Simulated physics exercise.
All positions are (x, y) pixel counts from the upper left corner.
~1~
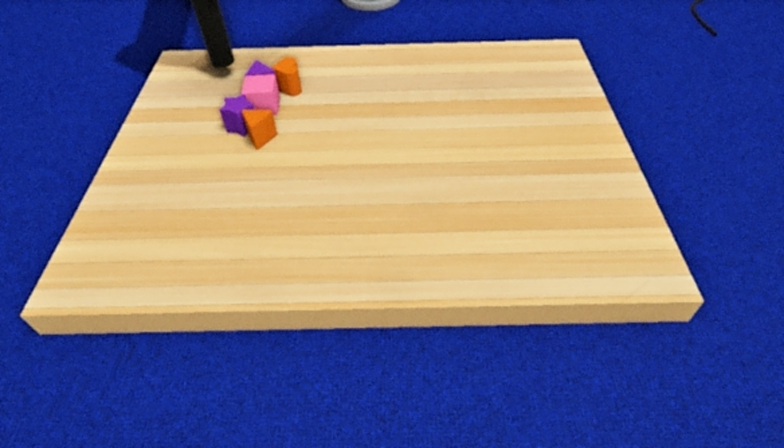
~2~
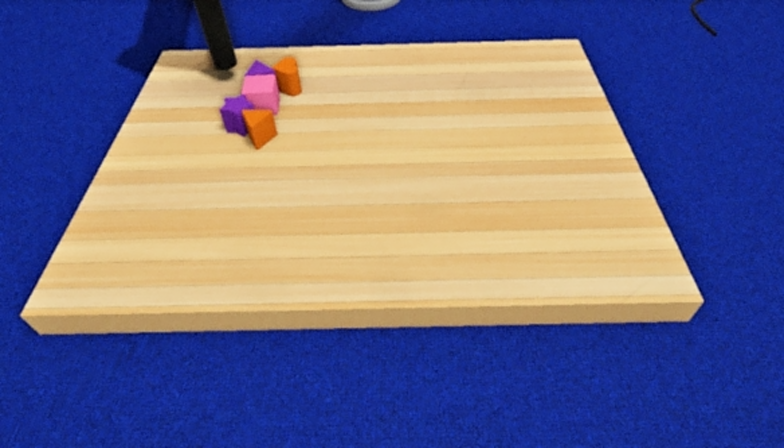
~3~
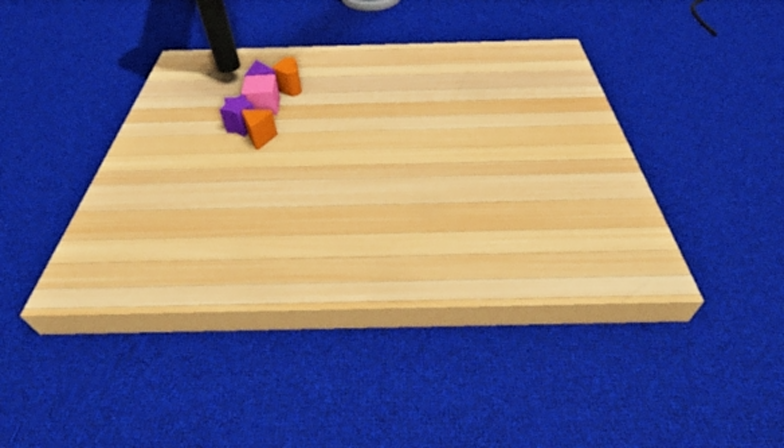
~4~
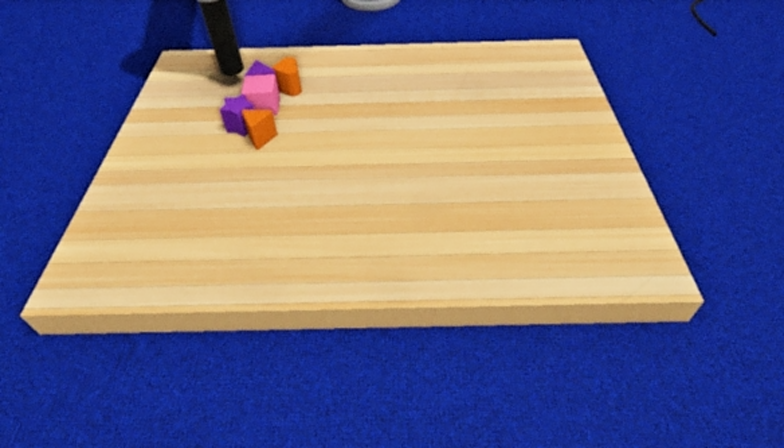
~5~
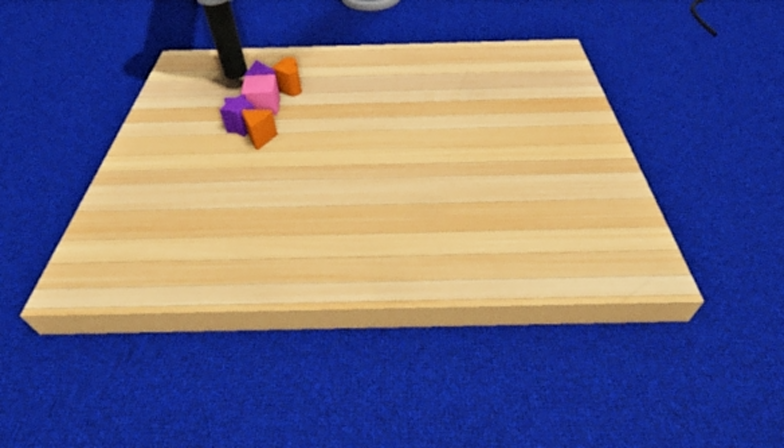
A light wooden board lies on a bright blue textured surface, seen from above at an angle by a camera that stays still. Near its upper left corner sit a pink block, two purple blocks and two orange blocks in a close cluster, with a black rod just behind them. The rod slides slightly down and to the right, nearer the cluster, while the blocks stay put.
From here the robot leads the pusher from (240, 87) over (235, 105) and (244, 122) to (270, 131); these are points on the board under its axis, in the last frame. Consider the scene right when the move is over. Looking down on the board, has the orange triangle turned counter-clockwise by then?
Short answer: Yes.
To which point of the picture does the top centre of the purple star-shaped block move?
Its top middle is near (244, 121).
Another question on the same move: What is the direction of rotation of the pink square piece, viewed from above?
Counter-clockwise, from overhead.
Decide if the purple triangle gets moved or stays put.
That block is going to be left alone.
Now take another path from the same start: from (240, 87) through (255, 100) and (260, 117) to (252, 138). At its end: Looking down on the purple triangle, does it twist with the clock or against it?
Seen from above, counterclockwise.
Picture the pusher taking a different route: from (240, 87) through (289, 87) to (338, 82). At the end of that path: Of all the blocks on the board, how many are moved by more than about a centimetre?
There will be two blocks displaced.
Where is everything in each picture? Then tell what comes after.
The first picture shows lower end of the pusher (223, 62), tops of blocks, purple star-shaped block (236, 103), orange triangle (255, 115), purple triangle (258, 68), pink square piece (258, 83).
The second picture shows pusher (226, 64), blocks as before.
The third picture shows pusher (229, 67), blocks as before.
The fourth picture shows pusher (232, 70), blocks as before.
The fifth picture shows pusher (236, 73), purple star-shaped block (236, 103), orange triangle (255, 115), purple triangle (258, 68), pink square piece (258, 83).
On the path given first. One third of the way, pusher (231, 92); nothing pushed yet.
Two thirds of the way, pusher (241, 108); purple star-shaped block (238, 113); orange triangle (262, 120), turned 30° anticlockwise; pink square piece (262, 85), turned 25° anticlockwise.
At the end, pusher (266, 117); purple star-shaped block (244, 121), turned 50° clockwise; orange triangle (266, 127), turned 75° anticlockwise; purple triangle not moved; pink square piece (266, 85), turned 45° anticlockwise.
